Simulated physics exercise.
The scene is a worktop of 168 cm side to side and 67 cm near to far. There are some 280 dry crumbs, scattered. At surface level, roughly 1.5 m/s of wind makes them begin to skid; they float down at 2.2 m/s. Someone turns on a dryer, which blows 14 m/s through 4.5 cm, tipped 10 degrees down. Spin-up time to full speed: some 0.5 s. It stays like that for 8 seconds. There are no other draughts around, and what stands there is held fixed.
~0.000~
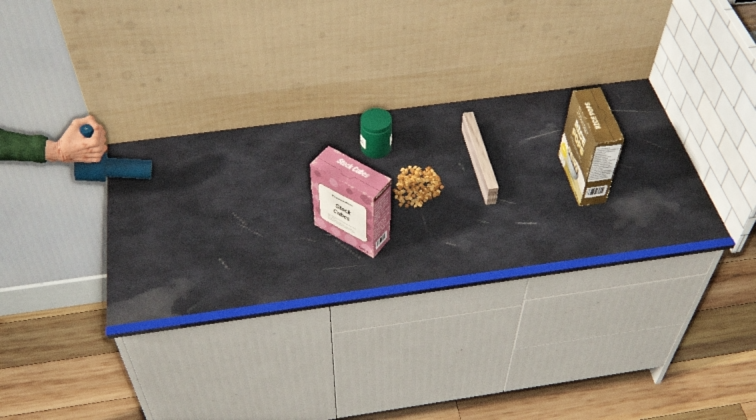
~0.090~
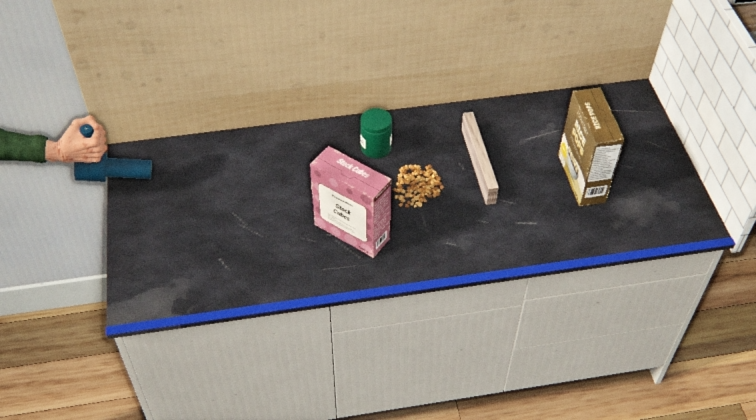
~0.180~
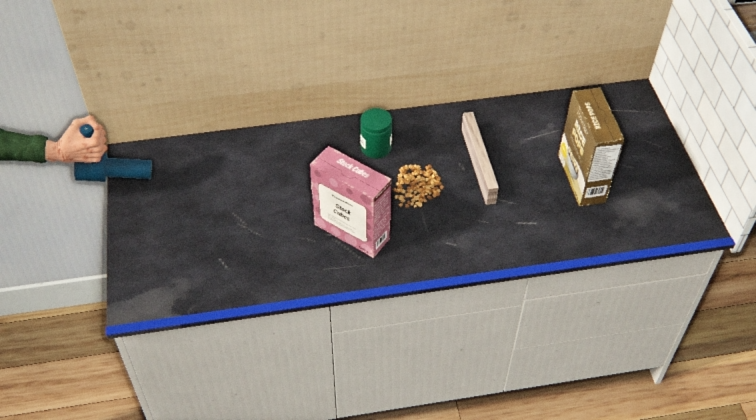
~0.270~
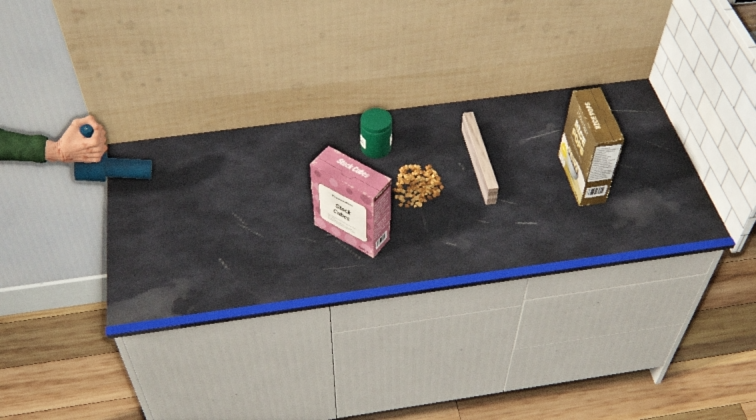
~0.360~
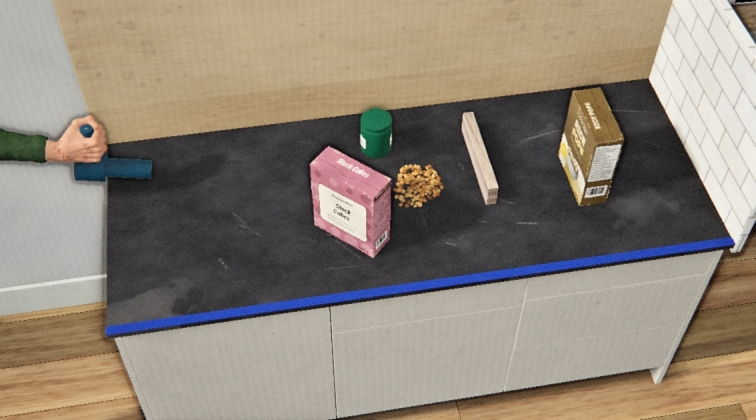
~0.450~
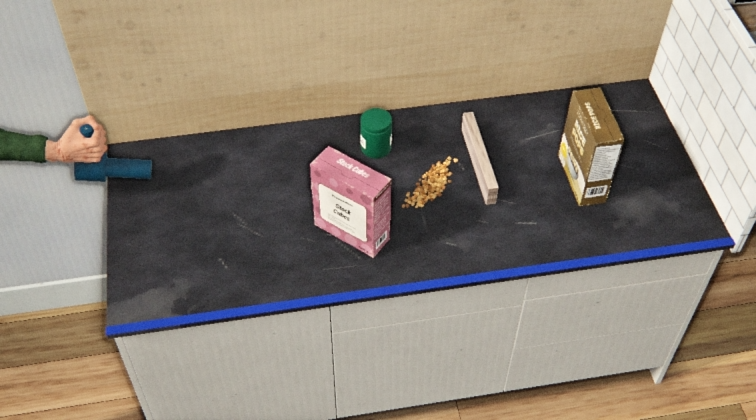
Kitchen worktop, a hand holding a blue dryer at left, golden crumbs lying still beside a pink box, then shifting slightly right.
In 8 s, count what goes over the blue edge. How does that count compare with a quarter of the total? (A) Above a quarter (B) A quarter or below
Above a quarter.
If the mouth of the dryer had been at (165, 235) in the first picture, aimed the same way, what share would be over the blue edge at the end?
That gives roughly 0 % in the end.
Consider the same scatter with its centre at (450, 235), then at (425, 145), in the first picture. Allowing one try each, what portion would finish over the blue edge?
In turn: 50 per cent, 0 per cent.
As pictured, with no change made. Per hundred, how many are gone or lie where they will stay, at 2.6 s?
Roughly 80 per cent of them.
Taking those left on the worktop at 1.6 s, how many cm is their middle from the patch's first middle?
Centre offset: Approx. 35 cm.
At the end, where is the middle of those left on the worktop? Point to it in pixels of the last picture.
The middle is around pixel (582, 228).
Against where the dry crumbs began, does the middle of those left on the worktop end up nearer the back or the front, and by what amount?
It has moved to the near edge by around 20 cm.
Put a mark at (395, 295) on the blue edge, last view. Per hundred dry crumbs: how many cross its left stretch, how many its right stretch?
About 0 per cent left, about 80 per cent right.
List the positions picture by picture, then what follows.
The middle of the dry crumbs is near (420, 186), none has stirred yet and the mouth of the dryer is at (151, 170), in the first frame.
The middle of the dry crumbs is near (420, 185), none has stirred yet and the blue edge is centred on (433, 288), in the second frame.
The middle of the dry crumbs is near (420, 185), none has stirred yet, the top of a jar is at (376, 119) and the top of a board is at (480, 149), in the third frame.
The middle of the dry crumbs is near (420, 185) and none has stirred yet, in the fourth frame.
The middle of the dry crumbs is near (420, 185) and none has stirred yet, in the fifth frame.
The middle of the dry crumbs is near (432, 184), the farthest in sight from the dryer is at (455, 161) and about 65 % have left their places, in the sixth frame.
After 1.6 s, 28 % are on the move or not yet settled, 75 % are over the blue edge; the middle of those still in play is near (551, 225).
After 2.6 s, 21 % are on the move or not yet settled, 81 % are over the blue edge; the middle of those still in play is near (559, 225).
After 4.4 s, 16 % are on the move or not yet settled, 83 % are over the blue edge; the middle of those still in play is near (583, 228).
After 8.0 s, at the end, 85 % are over the blue edge; the middle of those still in play is near (582, 228).
